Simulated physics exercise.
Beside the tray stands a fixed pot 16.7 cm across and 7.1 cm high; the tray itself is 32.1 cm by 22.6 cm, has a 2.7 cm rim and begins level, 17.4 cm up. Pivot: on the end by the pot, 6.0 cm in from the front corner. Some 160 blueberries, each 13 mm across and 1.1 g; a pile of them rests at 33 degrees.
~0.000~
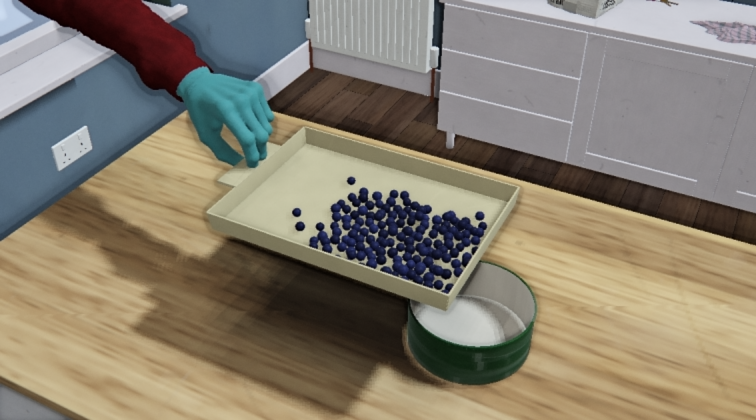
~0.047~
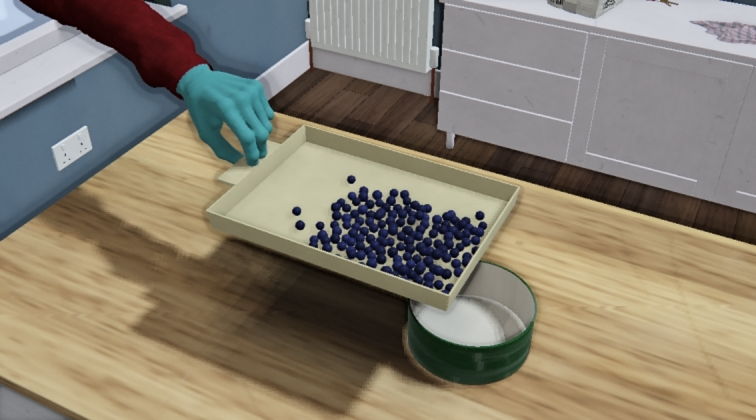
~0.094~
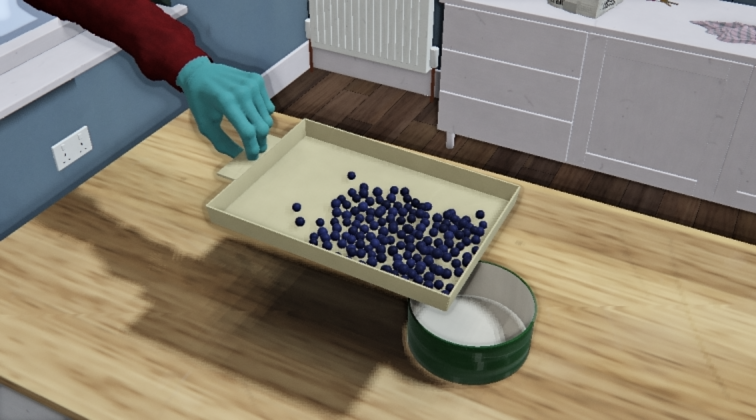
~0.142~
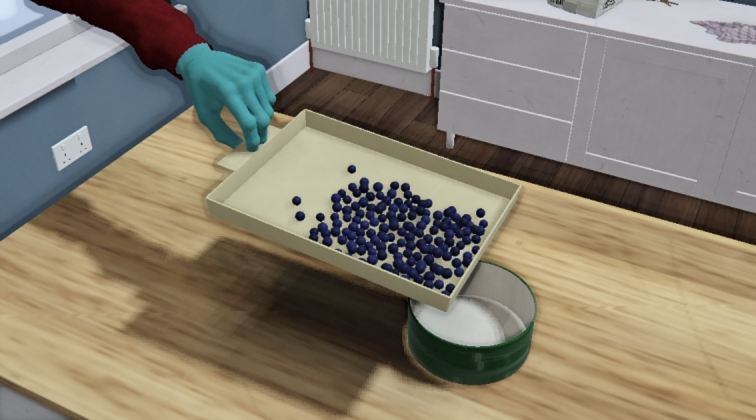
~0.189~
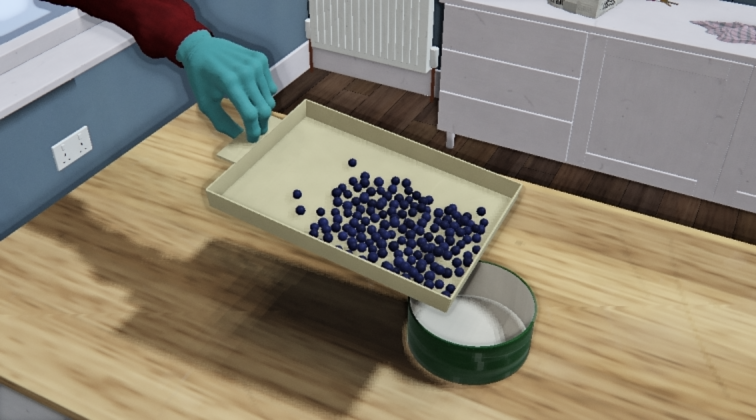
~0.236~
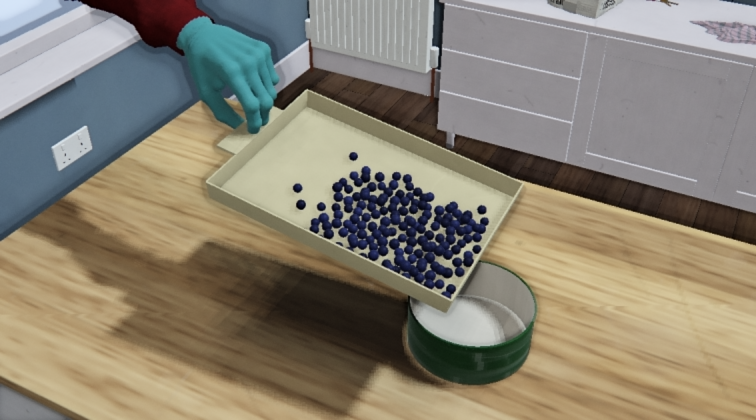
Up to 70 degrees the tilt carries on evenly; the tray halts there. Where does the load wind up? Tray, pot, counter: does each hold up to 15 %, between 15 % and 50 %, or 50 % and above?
Tray: 50 % and above; pot: Up to 15 %; counter: Up to 15 %.
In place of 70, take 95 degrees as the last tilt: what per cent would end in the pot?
Share in the pot: Around 0 %.
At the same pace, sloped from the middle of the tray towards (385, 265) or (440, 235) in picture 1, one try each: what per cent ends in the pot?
Estimate: Some 0 % and some 0 % respectively.
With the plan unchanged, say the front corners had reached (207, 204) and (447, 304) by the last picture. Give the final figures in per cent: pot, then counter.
Pot 0; counter 5.
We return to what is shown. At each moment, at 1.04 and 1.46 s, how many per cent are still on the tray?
Estimates: 100; 95.
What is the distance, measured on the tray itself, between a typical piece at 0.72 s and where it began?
Displacement on the tray: Roughly 2 cm.
Then, at 0.72 s, tilt 39 degrees; the tray holds 100 %, the pot 0 %.
After 1.04 s, tilt 58 degrees; the tray holds 100 %, the pot 0 %.
After 1.46 s, tilt 70 degrees; the tray holds 95 %, the pot 0 %.
By 2.0 s all is still; tray 95 %, pot 0 %, counter 5 %.
